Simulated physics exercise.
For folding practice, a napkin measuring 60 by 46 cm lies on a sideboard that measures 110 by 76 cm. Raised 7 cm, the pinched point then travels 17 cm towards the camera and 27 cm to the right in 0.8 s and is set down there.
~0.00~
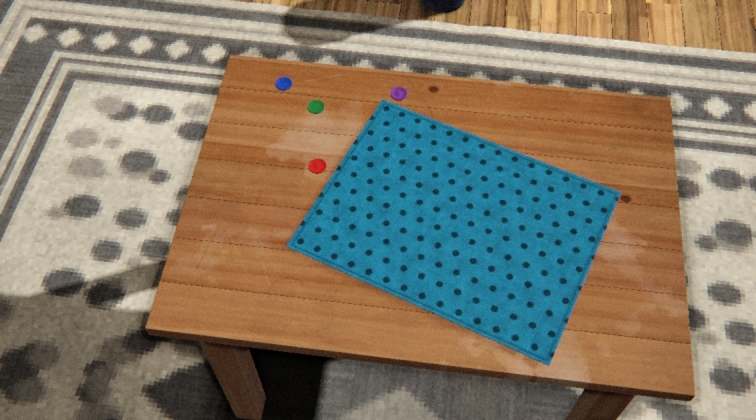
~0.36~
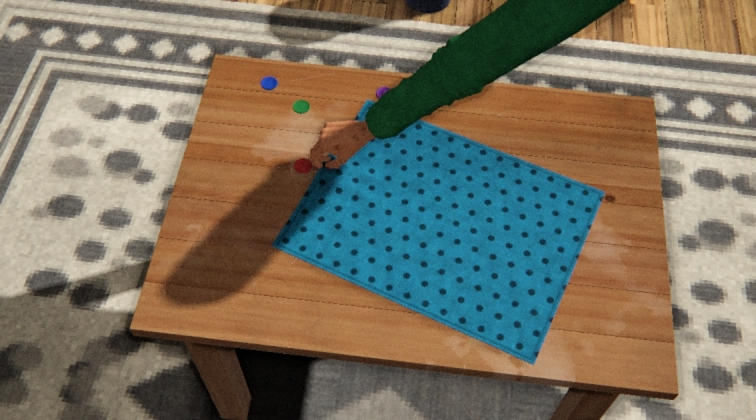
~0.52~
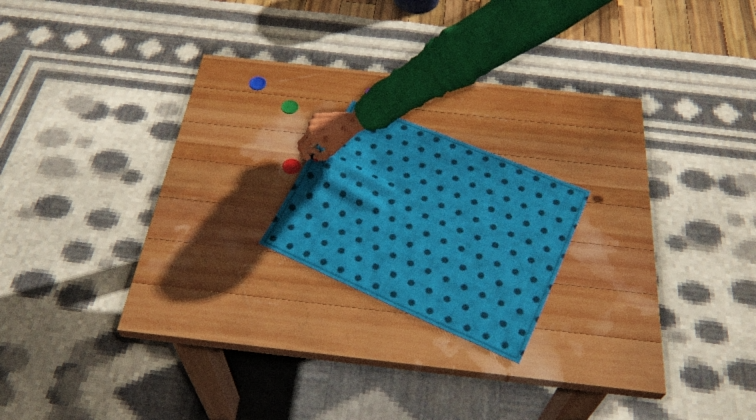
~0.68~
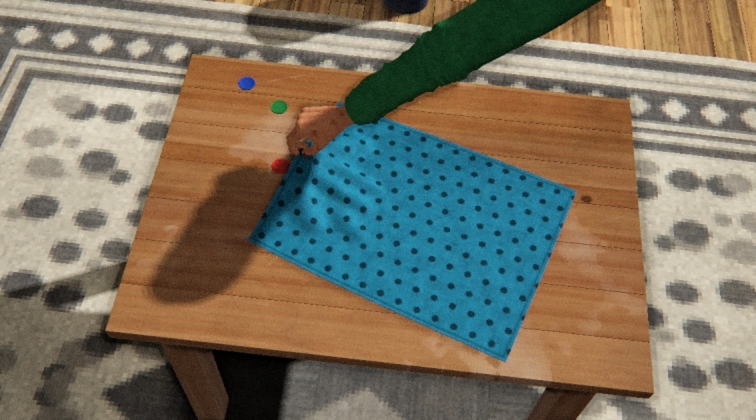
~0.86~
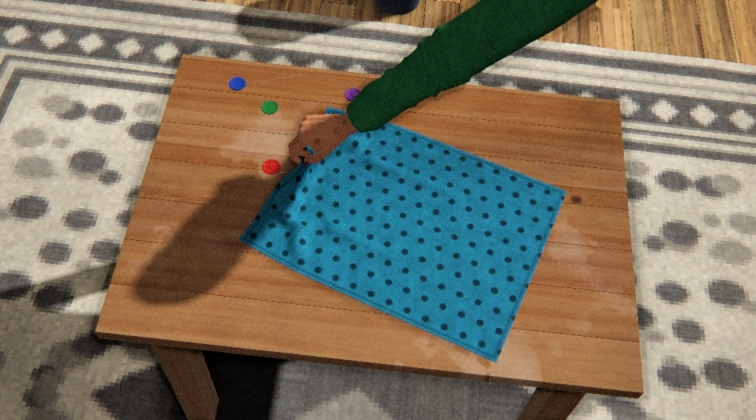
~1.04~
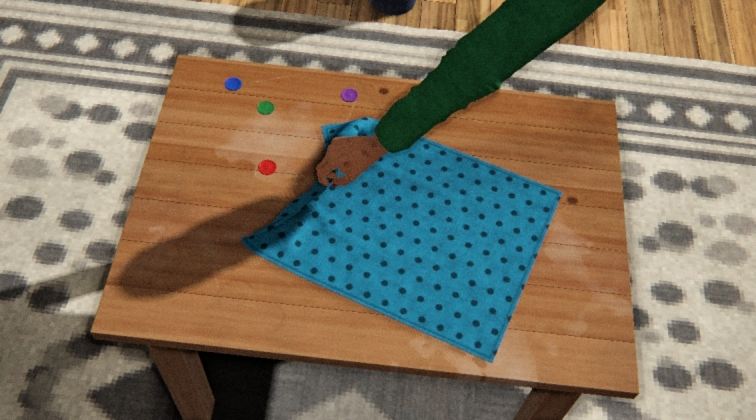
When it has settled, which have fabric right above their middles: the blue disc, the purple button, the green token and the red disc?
Result: The blue disc will stay visible; the purple button will stay visible; the green token will stay visible; the red disc will stay visible.
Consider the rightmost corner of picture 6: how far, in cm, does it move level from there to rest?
Some 0 cm.
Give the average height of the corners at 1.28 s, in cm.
On average the corners sit about 1 cm above the surface.
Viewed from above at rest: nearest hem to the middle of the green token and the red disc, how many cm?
Around 32 centimetres, then around 23 centimetres.
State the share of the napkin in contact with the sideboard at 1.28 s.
I'd say about 75 in a hundred.
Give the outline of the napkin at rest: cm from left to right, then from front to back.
Footprint at rest: Width approx. 58 cm, depth approx. 54 cm.
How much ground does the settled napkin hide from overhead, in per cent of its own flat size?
70 %.
At 1.3 s, 75 % of it is down, spanning 60 by 56 cm, above no small thing.
At 1.5 s, 70 % of it is down, spanning 58 by 55 cm, above no small thing.
At 1.8 s, 70 % of it is down, spanning 57 by 55 cm, above no small thing.
At 2.0 s, 70 % of it is down, spanning 58 by 55 cm, above no small thing.
At 3.0 s, 70 % of it is down, spanning 58 by 55 cm, above no small thing.
